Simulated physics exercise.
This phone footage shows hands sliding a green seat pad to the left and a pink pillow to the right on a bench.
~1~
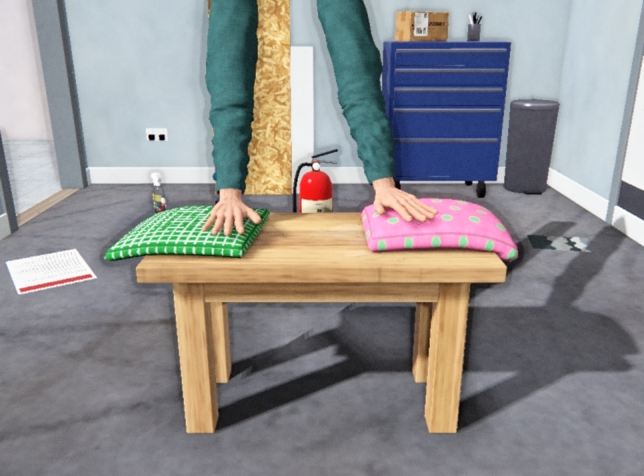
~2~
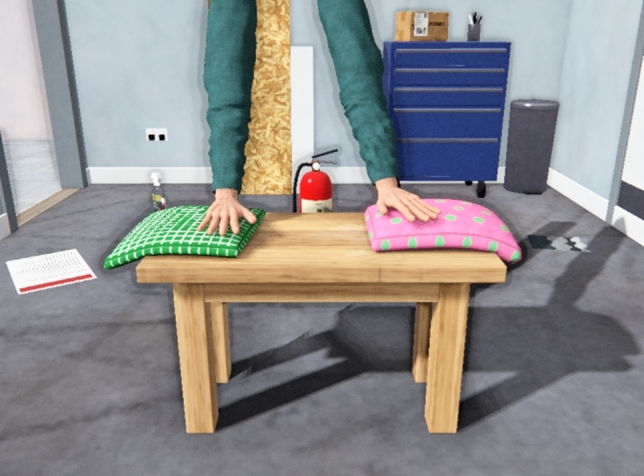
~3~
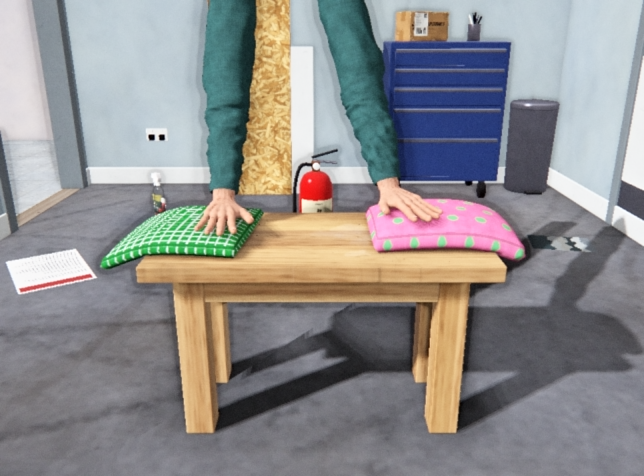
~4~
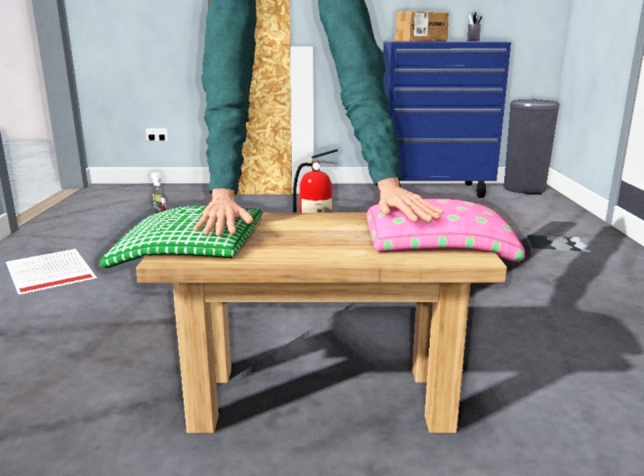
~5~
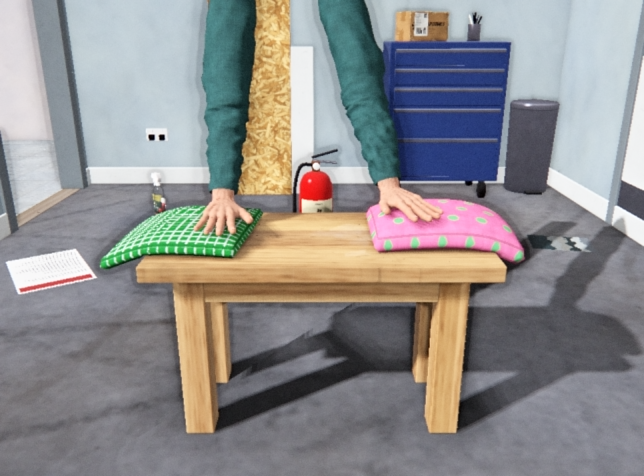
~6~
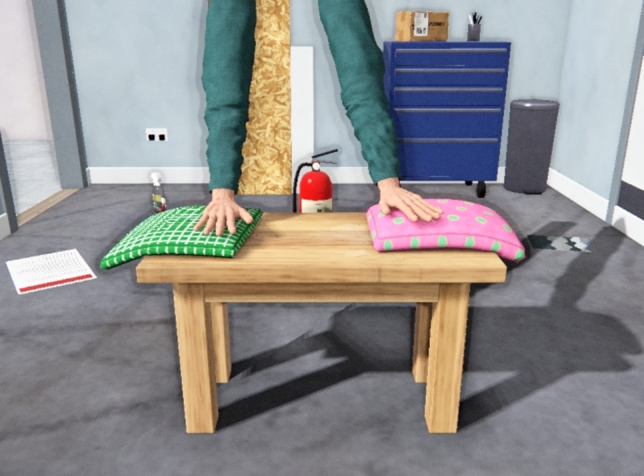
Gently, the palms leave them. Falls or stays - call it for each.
Call: Green seat pad stays; pink pillow stays.
Then, 0.34 s after the last picture, seat pad lying still; pillow lying still.
At rest, seat pad lying still; pillow lying still. The green seat pad stays up there and the pink pillow remains on top.
